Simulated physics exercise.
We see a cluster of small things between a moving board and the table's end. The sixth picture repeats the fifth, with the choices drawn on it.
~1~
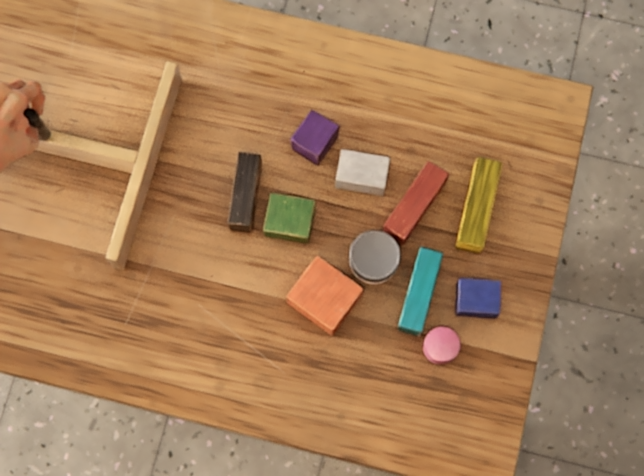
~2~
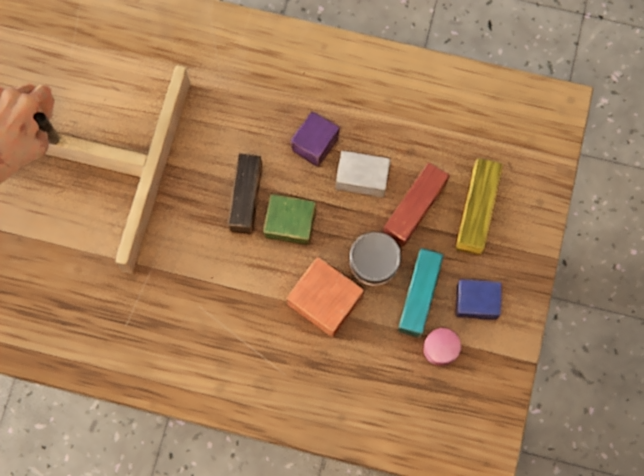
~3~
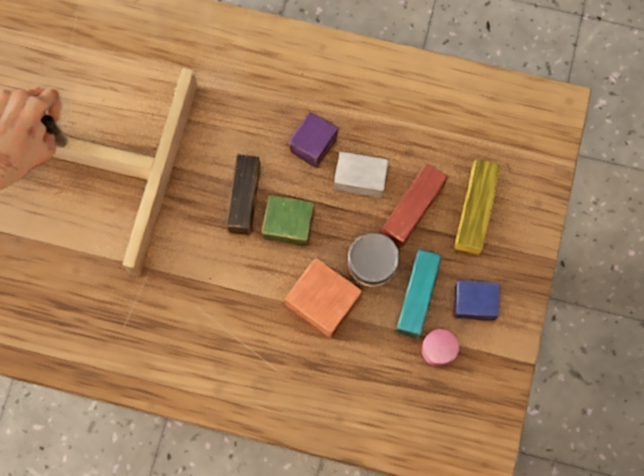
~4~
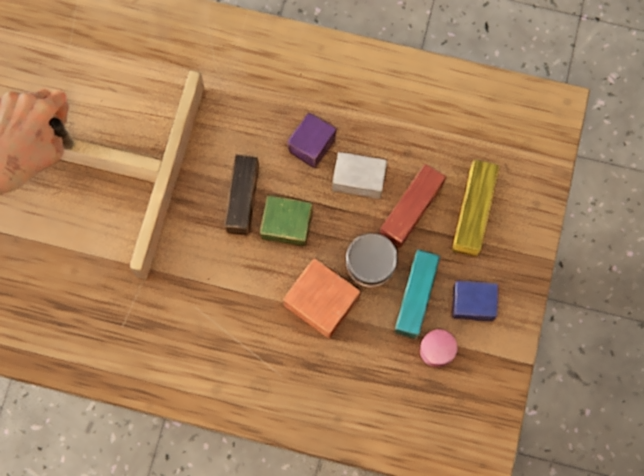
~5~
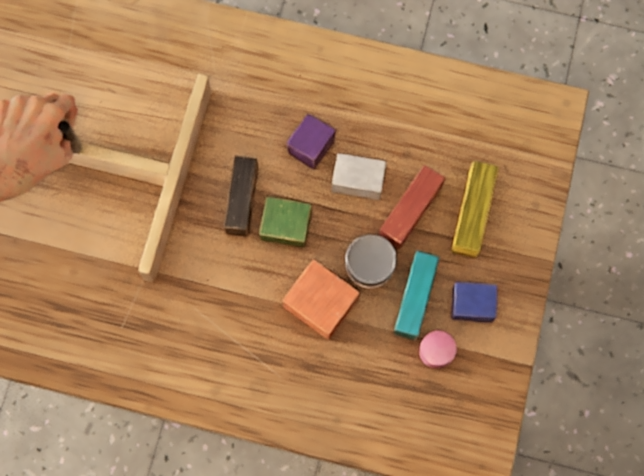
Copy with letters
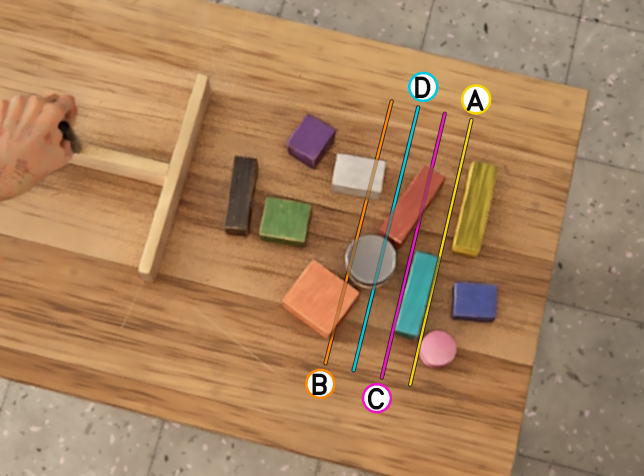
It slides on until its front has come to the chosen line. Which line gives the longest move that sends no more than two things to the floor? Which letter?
Line A.
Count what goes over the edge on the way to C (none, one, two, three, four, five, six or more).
In all, none.
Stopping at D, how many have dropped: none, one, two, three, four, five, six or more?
In all, none.
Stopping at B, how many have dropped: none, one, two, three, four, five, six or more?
In all, none.
On the marked copy, A at (442, 248); B at (360, 228); C at (414, 241); D at (387, 235).
Following A. Soon after the start, board (270, 194); black bar (288, 208); green block (318, 231).
Later, board (367, 218); blue block (514, 346); yellow stick (500, 219).
In the end, board (441, 236); yellow stick over the edge; blue block over the edge; two fallen.
As for the rest, B is within the limit but short; C is within the limit but short; D is within the limit but short.
